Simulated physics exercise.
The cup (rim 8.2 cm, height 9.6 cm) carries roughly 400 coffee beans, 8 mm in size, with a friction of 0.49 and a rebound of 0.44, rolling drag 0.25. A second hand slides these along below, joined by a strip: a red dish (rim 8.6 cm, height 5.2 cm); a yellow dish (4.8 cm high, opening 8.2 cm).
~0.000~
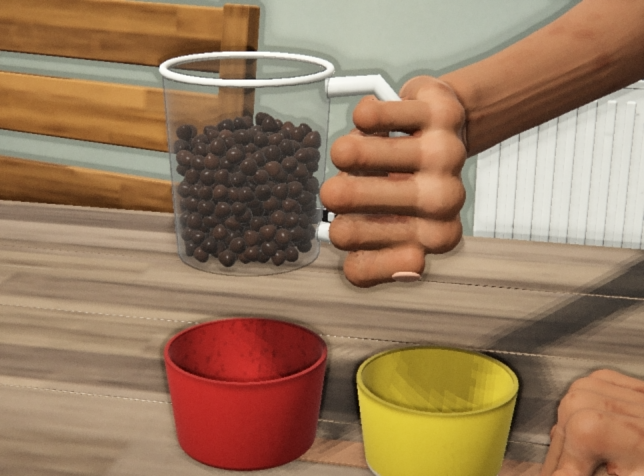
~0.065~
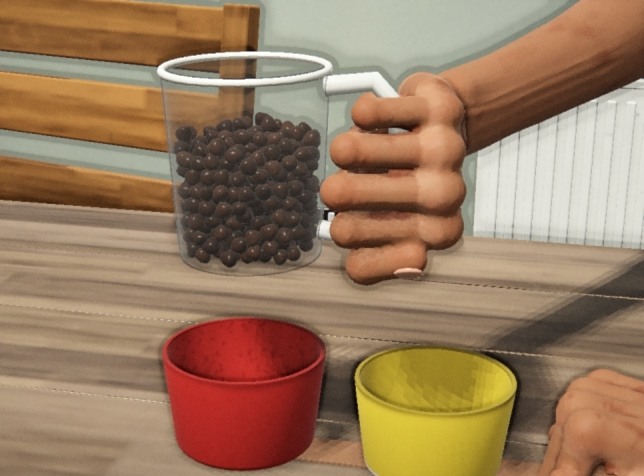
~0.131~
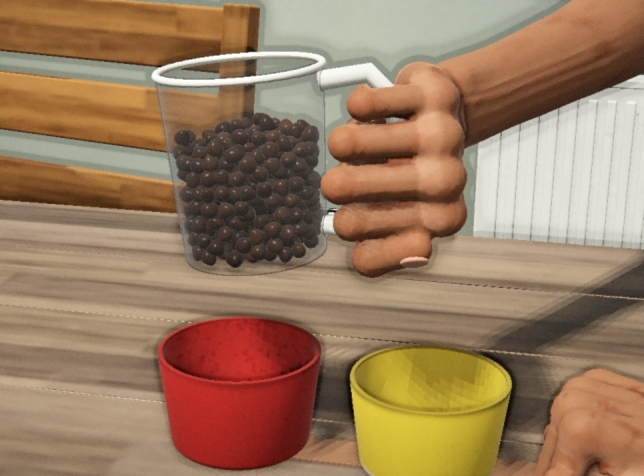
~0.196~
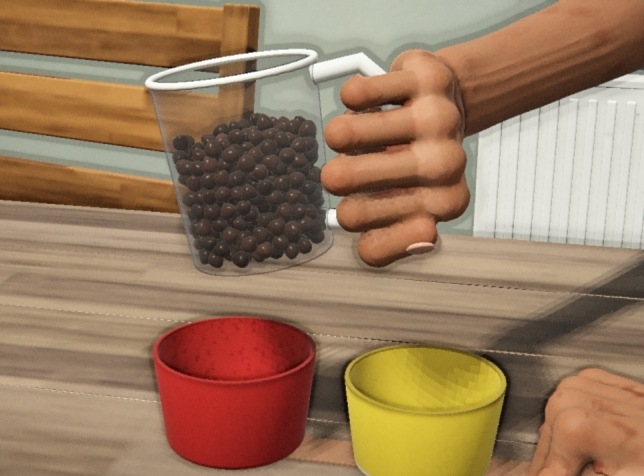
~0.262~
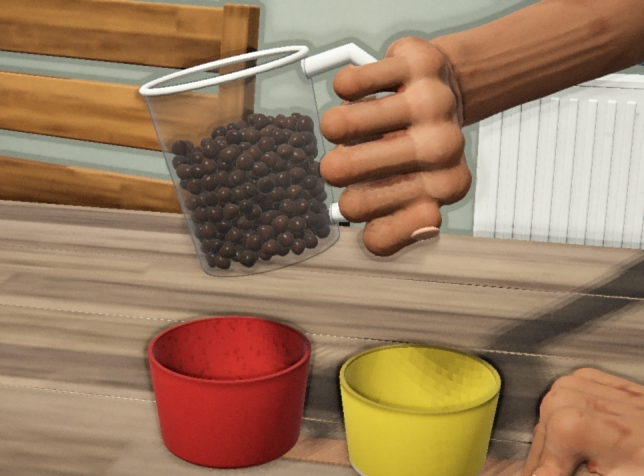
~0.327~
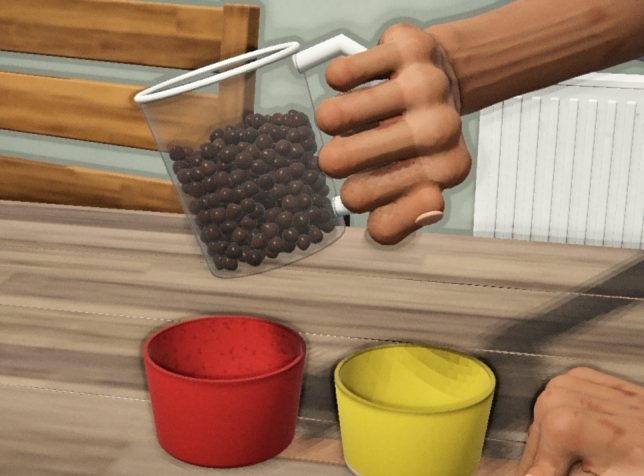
At a wooden table before a slatted wooden bench and a pale wall with a white radiator, the view is fixed and close, looking slightly down. A hand at right grips a clear, white-rimmed cup partly filled with dark brown beans, above a red dish and, to its right, a yellow one. The hand steadily tilts the cup leftward while both dishes slide slightly left together.
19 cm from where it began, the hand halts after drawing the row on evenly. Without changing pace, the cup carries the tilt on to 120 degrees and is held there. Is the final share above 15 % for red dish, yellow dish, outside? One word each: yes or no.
Red dish: Yes. Yellow dish: No. Outside: No.
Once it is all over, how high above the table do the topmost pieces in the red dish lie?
About 6.5 centimetres.
After 1.70 s, tilt 116 degrees; cup 75 %, red dish 20 %, in the air 5 %; middle of all pieces on or above the table near (227, 235).
Then, at 2.84 s, tilt 120 degrees; red dish 95 %, outside 5 %; middle of all pieces on or above the table near (59, 373).
After 3.89 s, tilt 120 degrees; red dish 95 %, outside 5 %.
After 4.89 s, tilt 120 degrees; red dish 95 %, outside 5 %.
In the end, at 5.1 s, cup 0 %, red dish 95 %, outside 5 %, yellow dish 0 %.
